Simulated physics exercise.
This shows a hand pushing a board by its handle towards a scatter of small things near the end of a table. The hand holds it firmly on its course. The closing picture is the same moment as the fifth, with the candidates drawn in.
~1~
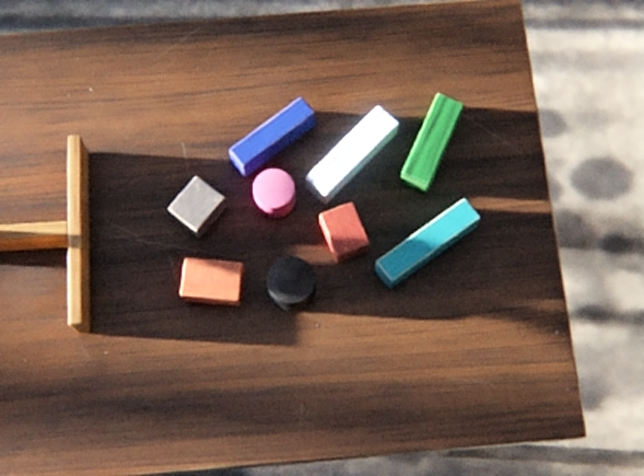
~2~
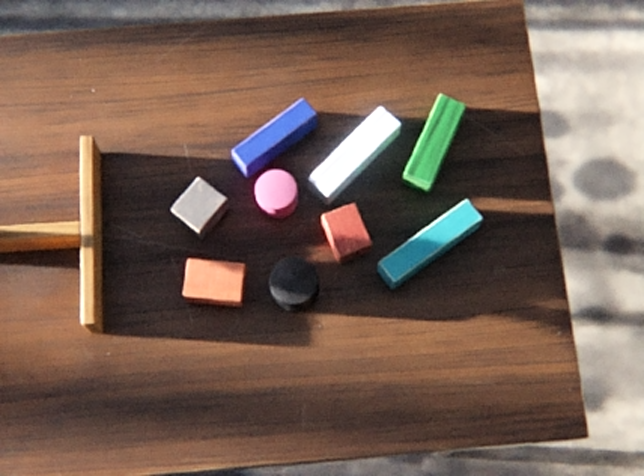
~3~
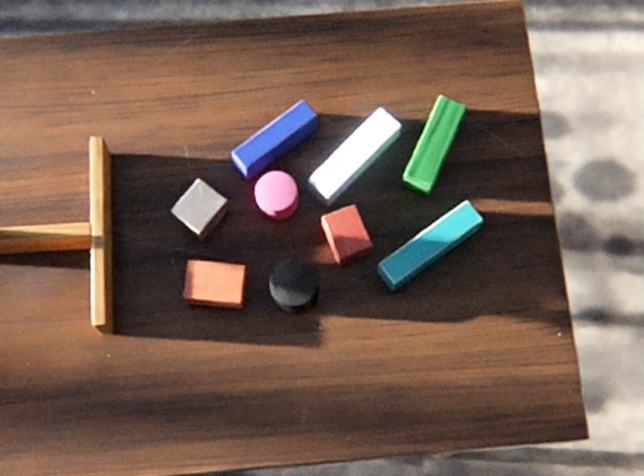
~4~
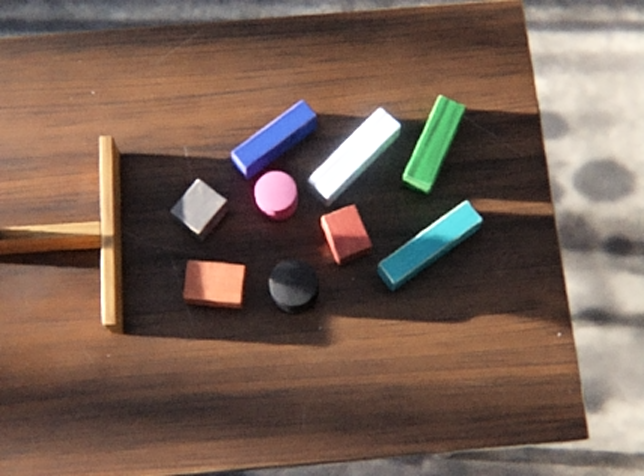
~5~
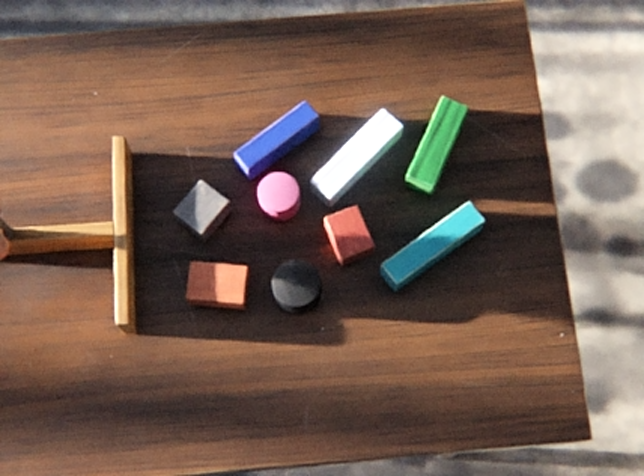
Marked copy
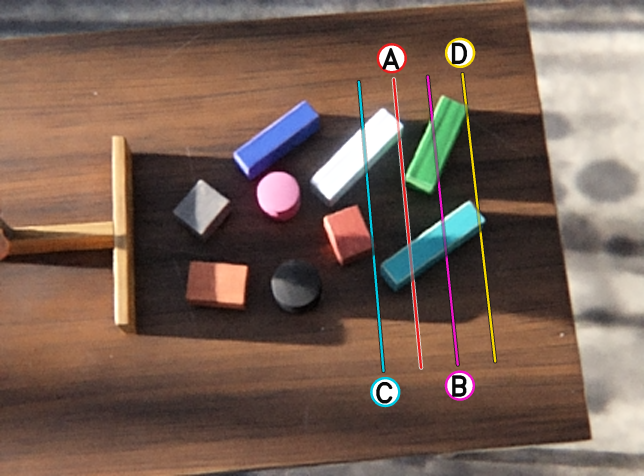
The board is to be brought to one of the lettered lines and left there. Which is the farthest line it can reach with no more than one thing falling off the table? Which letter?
At D, and not beyond.
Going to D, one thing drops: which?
The turquoise stick.
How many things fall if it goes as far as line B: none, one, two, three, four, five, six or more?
By then, none.
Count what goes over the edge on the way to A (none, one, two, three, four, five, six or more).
In all, none.
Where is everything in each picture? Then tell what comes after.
In the first picture, turquoise stick (427, 244); orange block (213, 282); blue stick (273, 138).
In the second picture, board (87, 227); green stick (434, 144).
In the third picture, board (97, 228); white stick (354, 158).
In the fourth picture, board (108, 228); black tin (294, 286).
In the fifth picture, board (120, 228); turquoise stick (432, 247); orange block (218, 285); blue stick (277, 141).
On the copy, A at (407, 218); B at (442, 215); C at (371, 221); D at (478, 212).
On D. First, board (249, 217); blue stick (292, 138); black tin (343, 285).
Then, board (377, 207); turquoise stick (499, 230); green stick (468, 137).
Finally, board (478, 199); turquoise stick over the edge; green stick (539, 98); one fallen.
By contrast, A is within the limit but short; B is within the limit but short; C is within the limit but short.
